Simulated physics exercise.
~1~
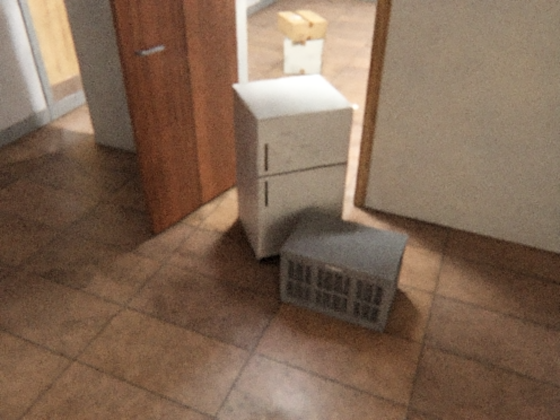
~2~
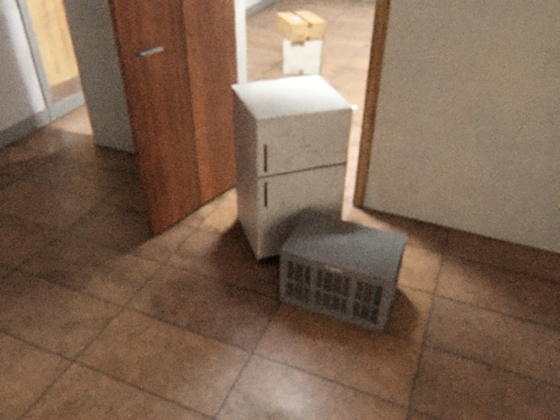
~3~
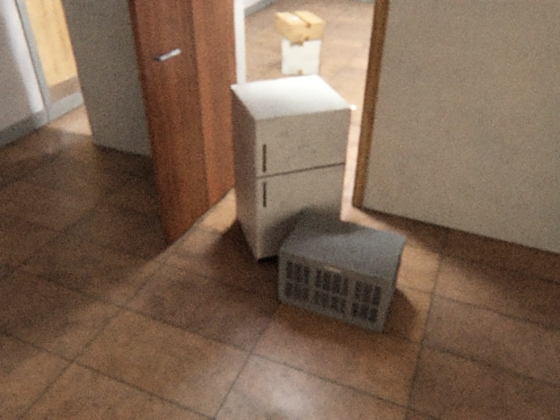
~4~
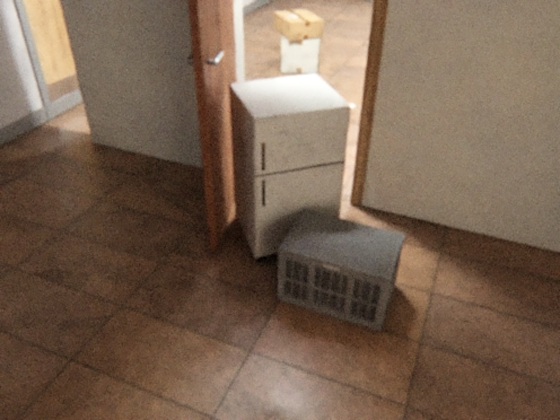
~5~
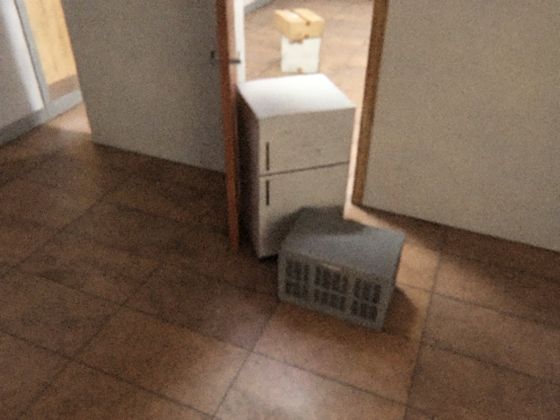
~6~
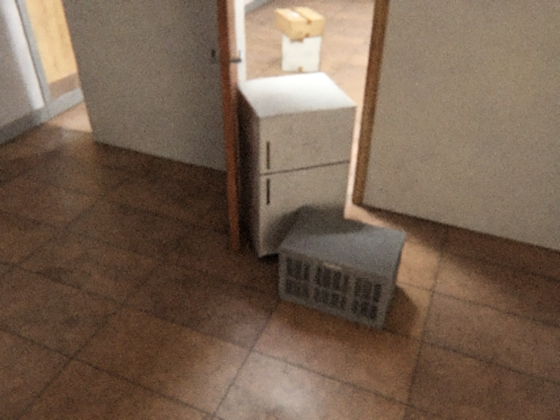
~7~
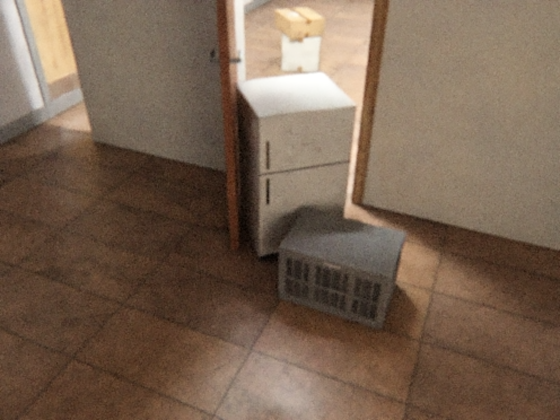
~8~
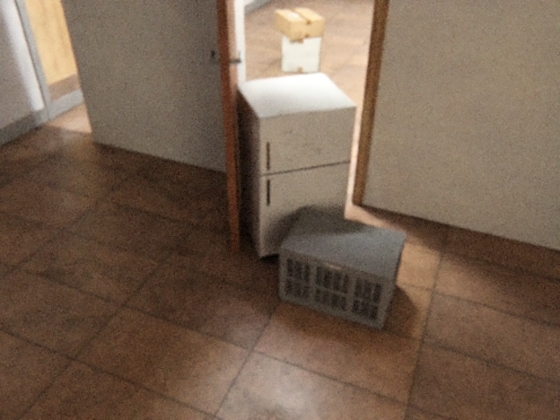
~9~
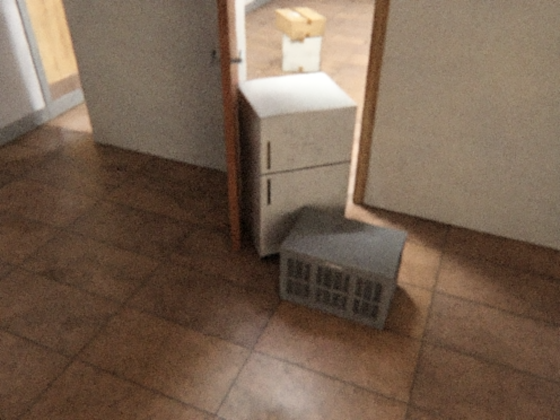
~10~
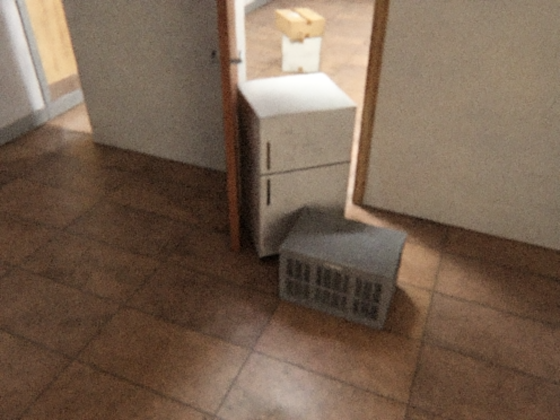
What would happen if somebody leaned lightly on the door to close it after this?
The door would jam and stay partly open, because the white fridge is standing in the doorway right against it.
To begin with, a reddish-brown wooden door stands wide open on the left, with a small white fridge in the doorway and a grey slatted chest in front of it. The door hangs nearly still at first, while the view sways a little. Then it swings to the right, turning until its narrow edge faces the viewer, and comes up against the left side of the fridge. The fridge gives at most a slight nudge, and the chest stays put. The door ends at rest against the fridge, still partly open, with boxes visible in the room beyond.
